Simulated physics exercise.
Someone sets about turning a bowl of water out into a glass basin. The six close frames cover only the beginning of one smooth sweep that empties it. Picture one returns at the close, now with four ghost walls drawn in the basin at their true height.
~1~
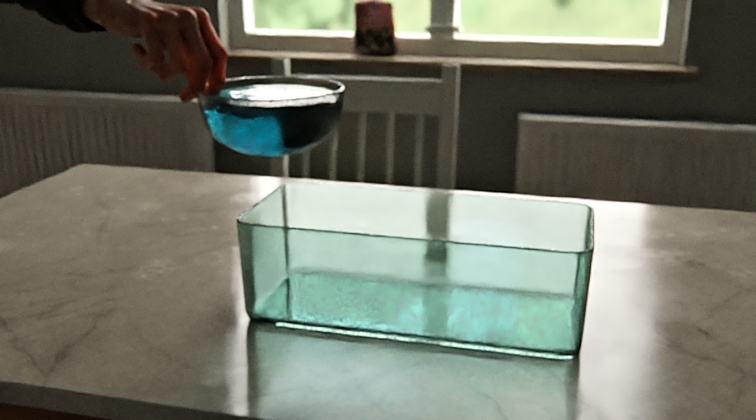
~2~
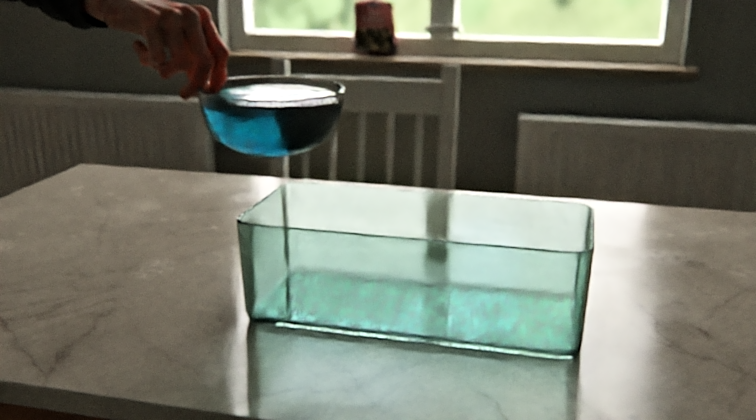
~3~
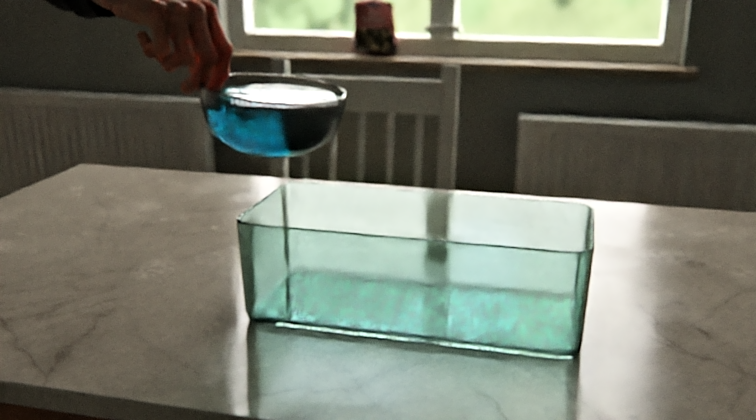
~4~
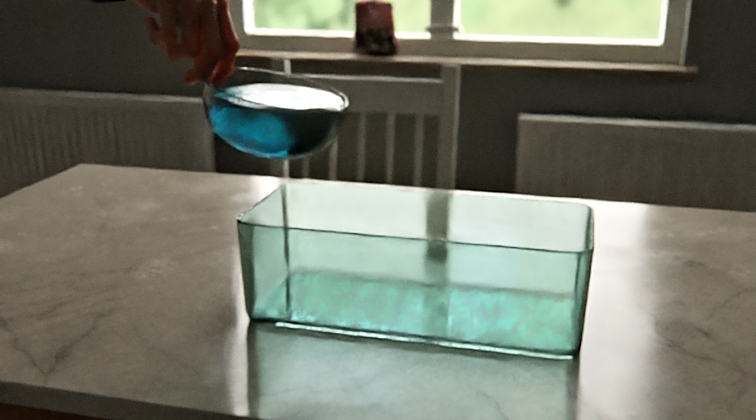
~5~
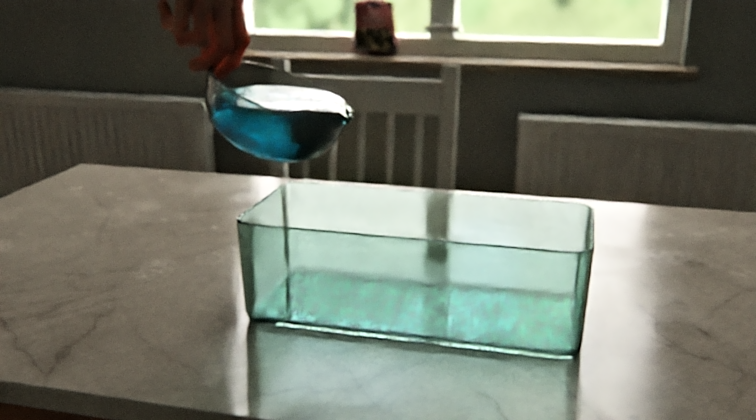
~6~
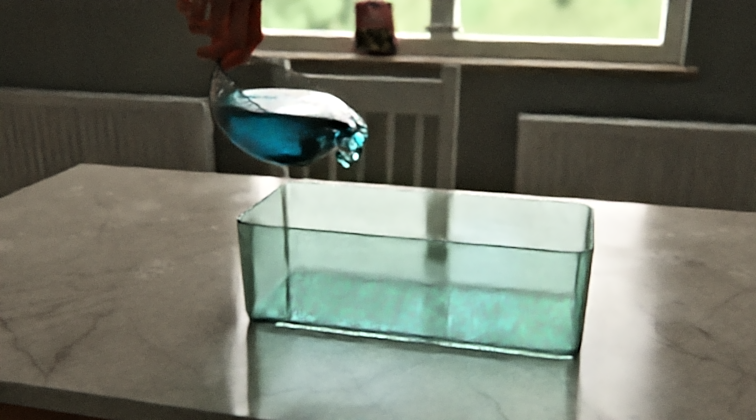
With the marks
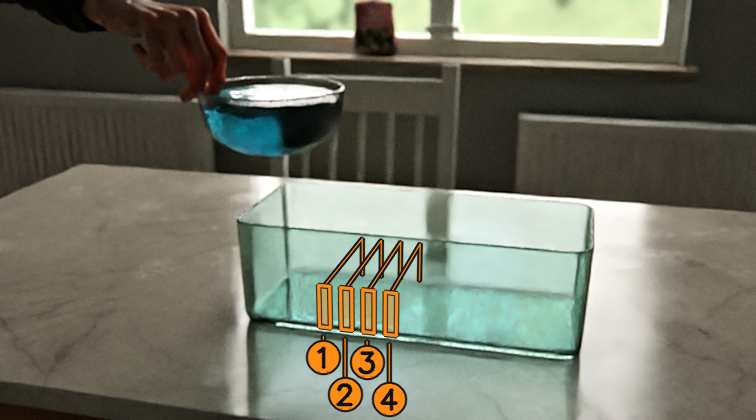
The clip shows a hand holding a clear glass bowl of blue water above a rectangular glass basin on a table; the hand gradually tilts the bowl to the right, and water begins coming over its lip.
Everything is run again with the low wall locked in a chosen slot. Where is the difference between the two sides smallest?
Use slot 3.
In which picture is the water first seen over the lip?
Picture 5.
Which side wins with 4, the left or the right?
The left side.
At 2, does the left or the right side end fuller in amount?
The right one.
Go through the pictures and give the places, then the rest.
Upright, lip at (338, 90); basin from (247, 317) to (581, 356); nothing has left yet.
Upright, lip at (339, 92); nothing has left yet.
Tipped about 6°, lip at (340, 97); nothing has left yet.
Tipped about 12°, lip at (342, 106); nothing has left yet.
Tipped about 21°, lip at (344, 117); water is over the lip, down to (348, 121).
Tipped about 32°, lip at (343, 131); water is over the lip, down to (347, 164).
On the marked copy, 1 at (323, 335); 2 at (345, 338); 3 at (367, 340); 4 at (389, 343).
For slot 1, about 12 % ends left of the wall and 87 % right of it.
For slot 2, about 26 % ends left of the wall and 74 % right of it.
For slot 3, about 47 % ends left of the wall and 53 % right of it.
For slot 4, about 80 % ends left of the wall and 19 % right of it.
